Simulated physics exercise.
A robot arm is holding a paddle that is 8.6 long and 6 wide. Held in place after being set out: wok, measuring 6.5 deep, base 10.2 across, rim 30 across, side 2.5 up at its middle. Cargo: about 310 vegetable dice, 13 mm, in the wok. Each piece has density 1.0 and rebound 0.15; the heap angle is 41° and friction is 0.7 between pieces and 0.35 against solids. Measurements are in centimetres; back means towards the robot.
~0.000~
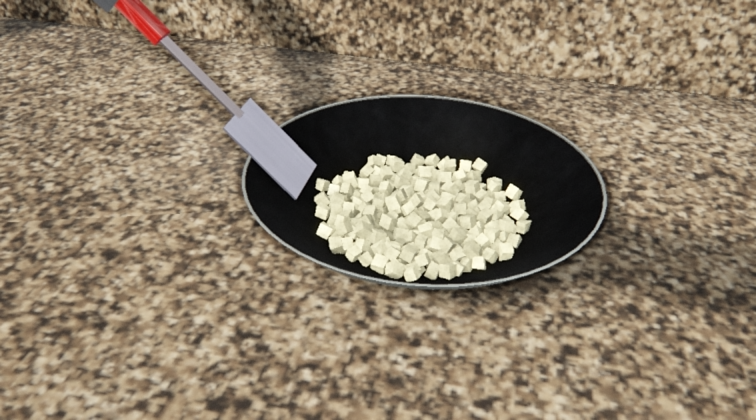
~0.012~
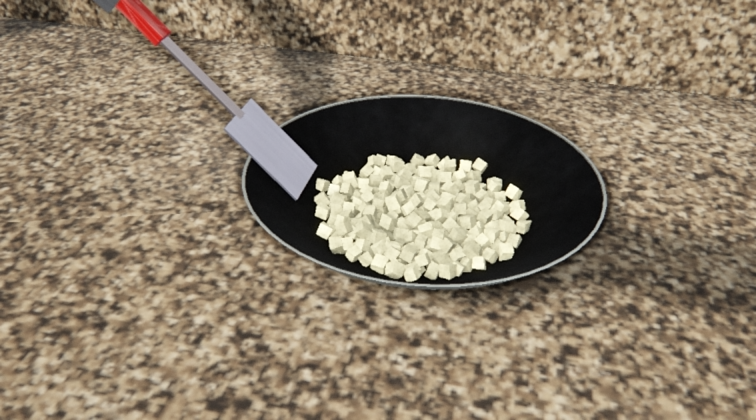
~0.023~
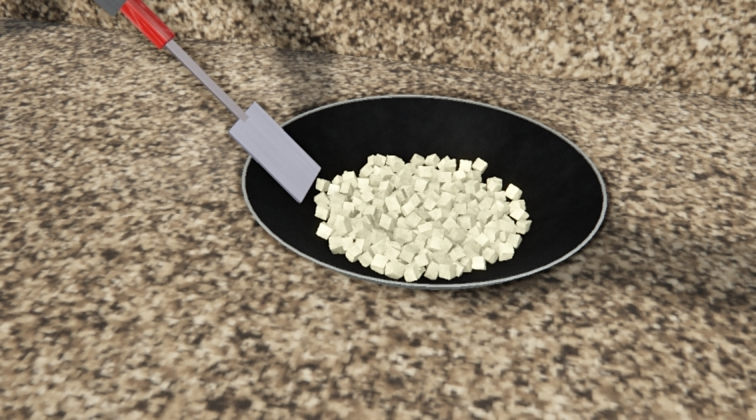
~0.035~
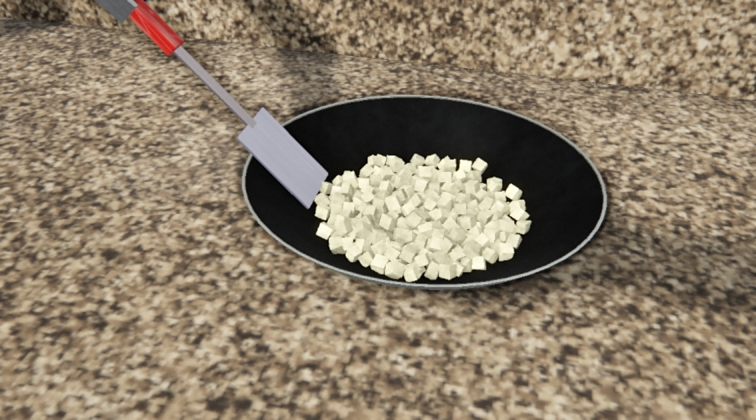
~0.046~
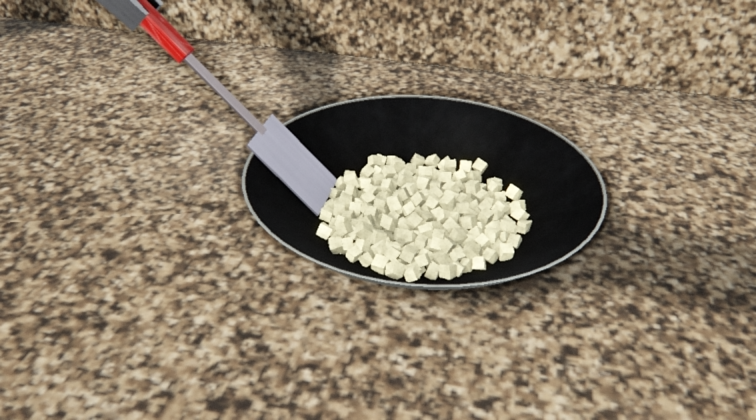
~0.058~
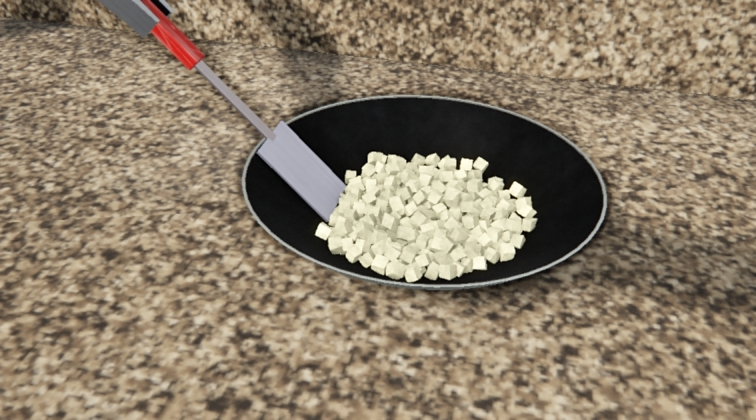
The footage shows a red-handled paddle at the left side of a black wok of pale vegetable dice on a speckled counter; it moves slightly down and right, its edge nudging the nearest dice a little.
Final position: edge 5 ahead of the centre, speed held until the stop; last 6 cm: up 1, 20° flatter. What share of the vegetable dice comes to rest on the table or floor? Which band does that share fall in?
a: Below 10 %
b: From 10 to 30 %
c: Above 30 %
Answer: A.
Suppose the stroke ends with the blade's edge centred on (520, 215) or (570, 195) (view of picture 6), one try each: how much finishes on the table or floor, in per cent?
The two tries give near 15 and near 40 in a hundred.
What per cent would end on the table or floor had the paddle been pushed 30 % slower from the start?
In that case, around 5 per cent would end on the table or floor.
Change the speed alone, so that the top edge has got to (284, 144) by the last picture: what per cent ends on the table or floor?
My guess is around 10 percent.
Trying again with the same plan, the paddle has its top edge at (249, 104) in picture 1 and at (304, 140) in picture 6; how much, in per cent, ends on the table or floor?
Off the vessel, on the table or floor: Some 15 percent.
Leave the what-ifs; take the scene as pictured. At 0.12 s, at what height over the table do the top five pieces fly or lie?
About 6 centimetres.
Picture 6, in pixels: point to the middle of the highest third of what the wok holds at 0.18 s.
It is centred at about (529, 204).
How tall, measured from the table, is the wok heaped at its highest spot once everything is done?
8.0 cm.
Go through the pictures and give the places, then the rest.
The first picture shows the paddle top edge at (237, 113), sloping 45°; upper third of the load around (418, 204), from x 320 to 525, top at y 160; 307 in the wok.
The second picture shows the paddle top edge at (238, 113), sloping 45°; upper third of the load around (418, 204), from x 325 to 525, top at y 160.
The third picture shows the paddle top edge at (242, 116), sloping 45°; upper third of the load around (418, 204), from x 325 to 525, top at y 160.
The fourth picture shows the paddle top edge at (250, 122), sloping 45°; upper third of the load around (418, 206), from x 325 to 525, top at y 160.
The fifth picture shows the paddle top edge at (260, 129), sloping 45°; upper third of the load around (420, 205), from x 325 to 525, top at y 160.
The sixth picture shows the paddle top edge at (270, 136), sloping 45°; upper third of the load around (422, 204), from x 325 to 530, top at y 160; 307 in the wok.
After 0.12 s, sloping 45°, highest piece 7 above the table; 307 in the wok.
After 0.18 s, sloping 37°, highest piece 8 above the table; 304 in the wok, 3 on the blade or in flight.
After 0.41 s, sloping 25°, highest piece 8 above the table; 295 in the wok, 12 on the table or floor.
After 1.46 s, sloping 25°, highest piece 8 above the table; 295 in the wok, 12 on the table or floor.
In the end, 295 in the wok, 12 on the table or floor. That is 4 % on the table or floor.
